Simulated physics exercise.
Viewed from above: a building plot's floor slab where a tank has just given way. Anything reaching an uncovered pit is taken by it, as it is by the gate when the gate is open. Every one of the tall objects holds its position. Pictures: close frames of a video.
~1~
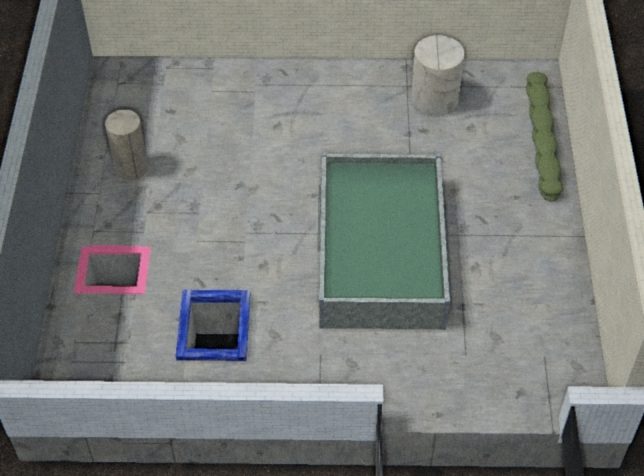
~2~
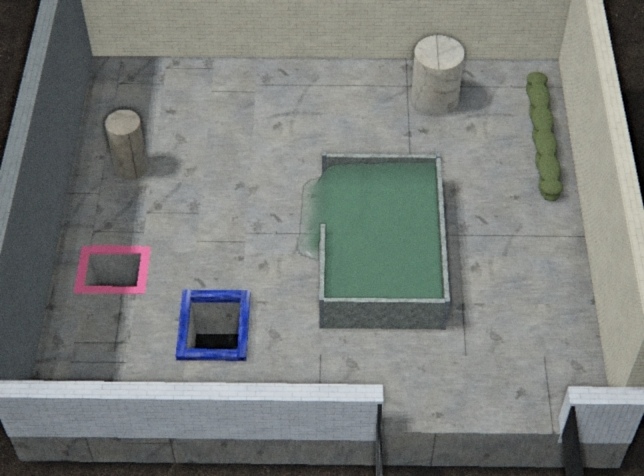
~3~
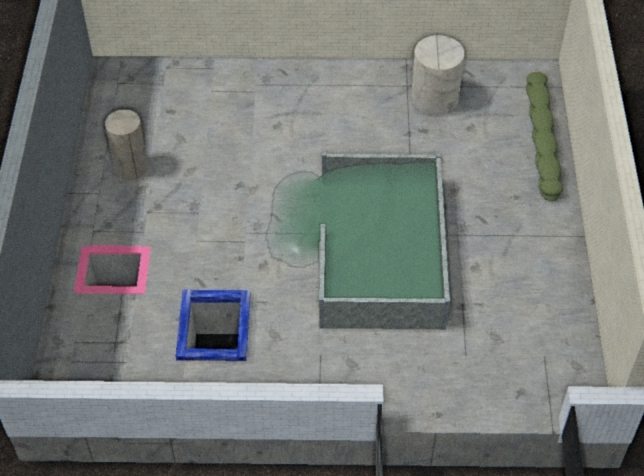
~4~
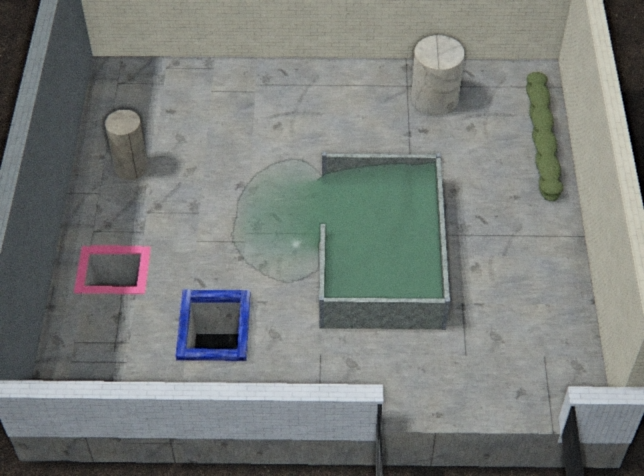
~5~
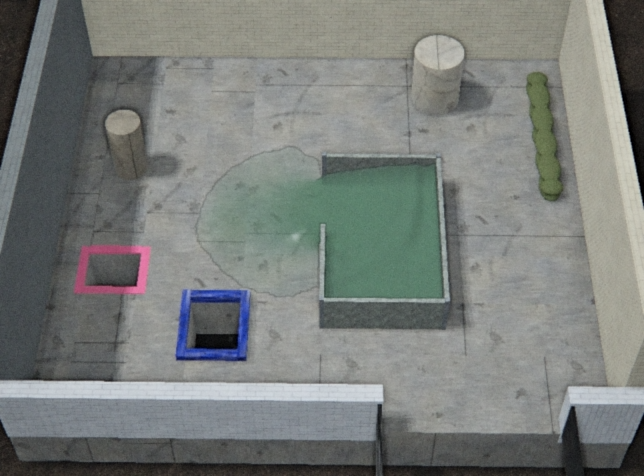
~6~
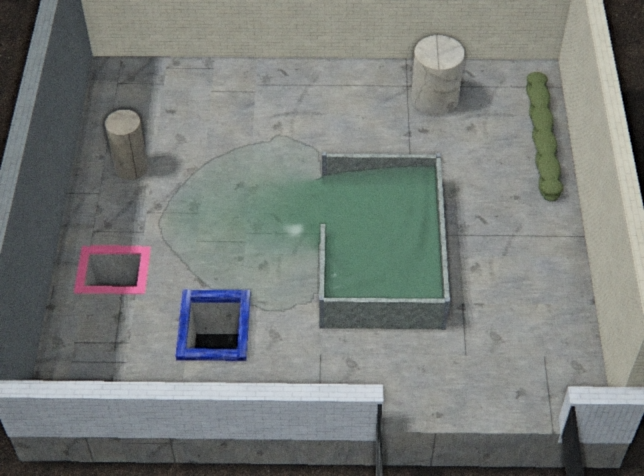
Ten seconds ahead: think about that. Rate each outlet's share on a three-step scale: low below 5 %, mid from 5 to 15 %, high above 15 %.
Scale: Gate - low, pink pit - high, blue pit - low.
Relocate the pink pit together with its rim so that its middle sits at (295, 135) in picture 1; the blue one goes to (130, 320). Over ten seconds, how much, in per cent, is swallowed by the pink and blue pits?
Per cent by pit - pink: 8 / blue: 0.
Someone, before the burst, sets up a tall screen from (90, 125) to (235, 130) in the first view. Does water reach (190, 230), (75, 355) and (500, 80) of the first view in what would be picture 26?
As the points were listed, they come out taken by the flood, taken by the flood, and finally free from flooding.
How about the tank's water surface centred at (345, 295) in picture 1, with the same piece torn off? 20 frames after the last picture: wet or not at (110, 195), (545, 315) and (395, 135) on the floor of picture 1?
Checking the three spots, I get swamped, high and dry, high and dry.
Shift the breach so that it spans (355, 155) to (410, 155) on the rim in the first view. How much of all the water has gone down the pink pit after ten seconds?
Roughly, in per cent: Pink 6.
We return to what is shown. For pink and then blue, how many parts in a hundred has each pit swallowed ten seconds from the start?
Estimated: 28 per cent and 0 per cent respectively.
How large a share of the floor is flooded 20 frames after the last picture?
Roughly 40 percent.
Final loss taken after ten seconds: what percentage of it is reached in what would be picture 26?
I'd put it near 30 in a hundred.
A moment on, water covers 20 % of the floor; the gate 0 %, the pink pit 1 %, the blue pit 0 %.
Next, water covers 30 % of the floor; the gate 0 %, the pink pit 4 %, the blue pit 0 %.
Then, water covers 40 % of the floor; the gate 0 %, the pink pit 9 %, the blue pit 0 %.
Later, water covers 55 % of the floor; the gate 0 %, the pink pit 16 %, the blue pit 0 %.
In the end, water covers 80 % of the floor; the gate 1 %, the pink pit 27 %, the blue pit 0 %.
